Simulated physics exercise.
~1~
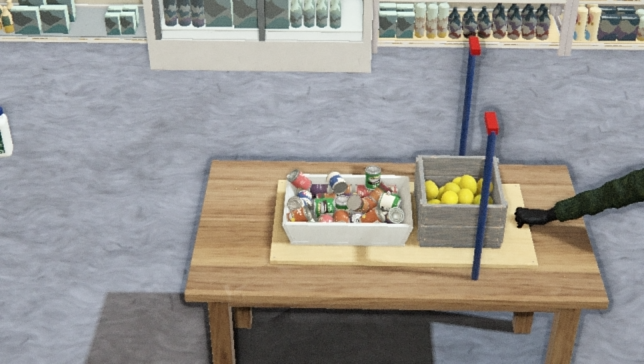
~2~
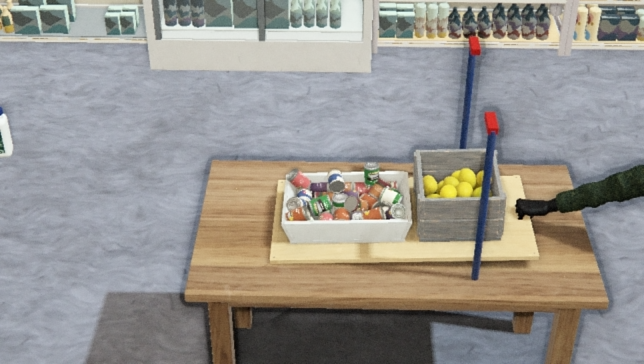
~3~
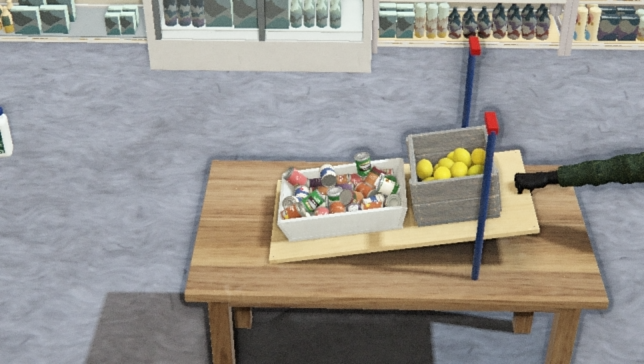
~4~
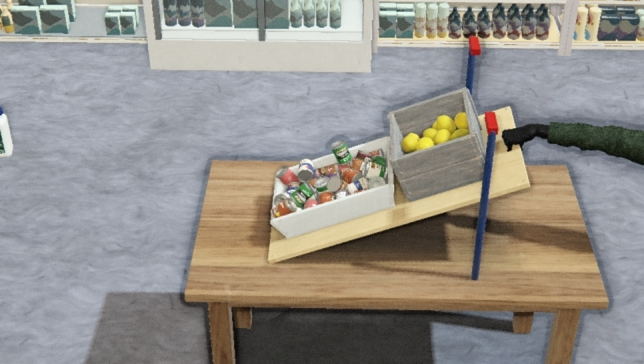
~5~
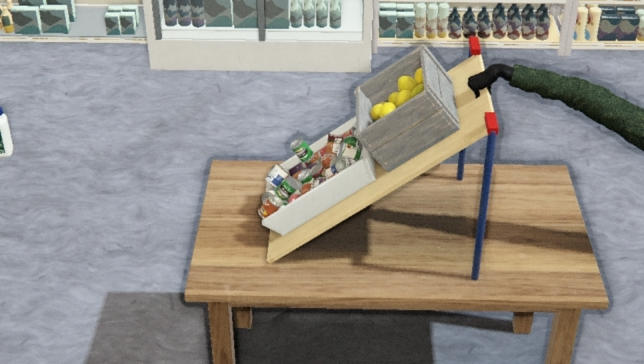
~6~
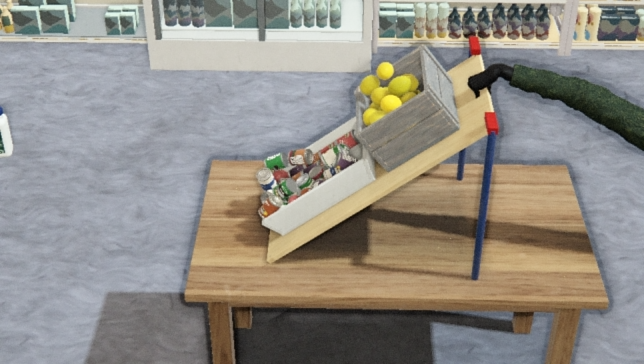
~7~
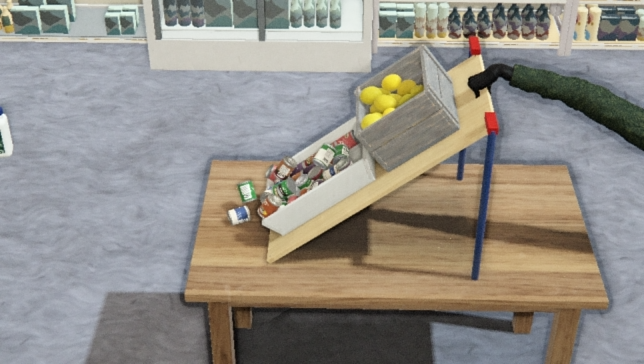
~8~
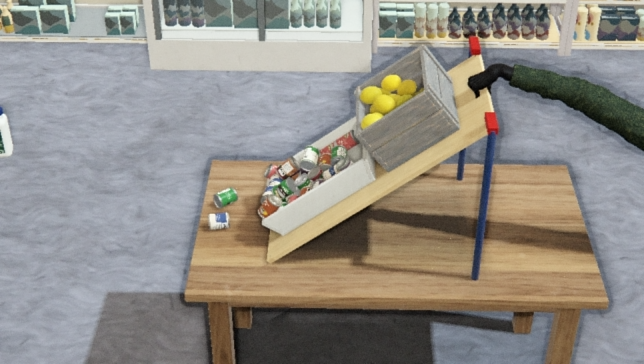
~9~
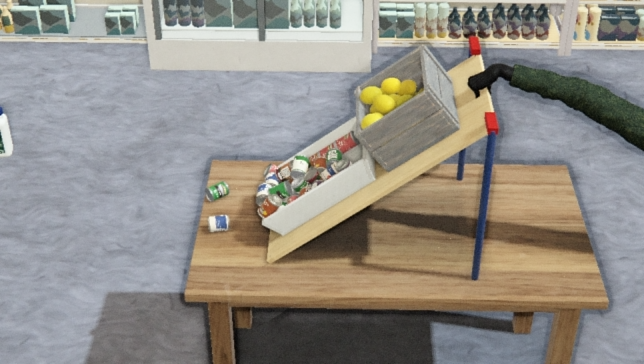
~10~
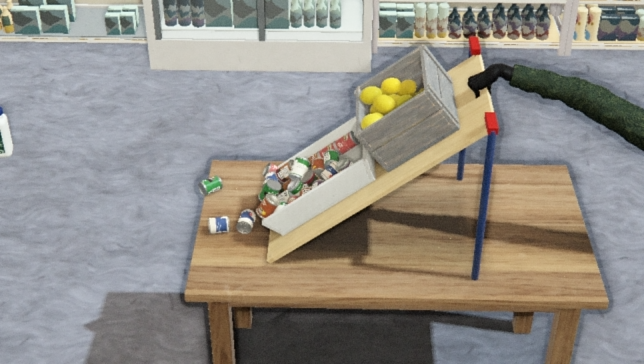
A wooden board lies on a table in a shop, seen from above at an angle, with a white tray of small tins on its left and a grey tray of lemons on its right. A dark-gloved, green-sleeved arm from the right swings the board's right end up, steeper and faster, until it meets two red-tipped blue posts. The lemons jump and settle back inside the grey tray. Tins slide toward the white tray's low end, and two tumble out onto the table. Another follows, leaving three tins on the wood, every lemon still in its tray and the board held tilted.
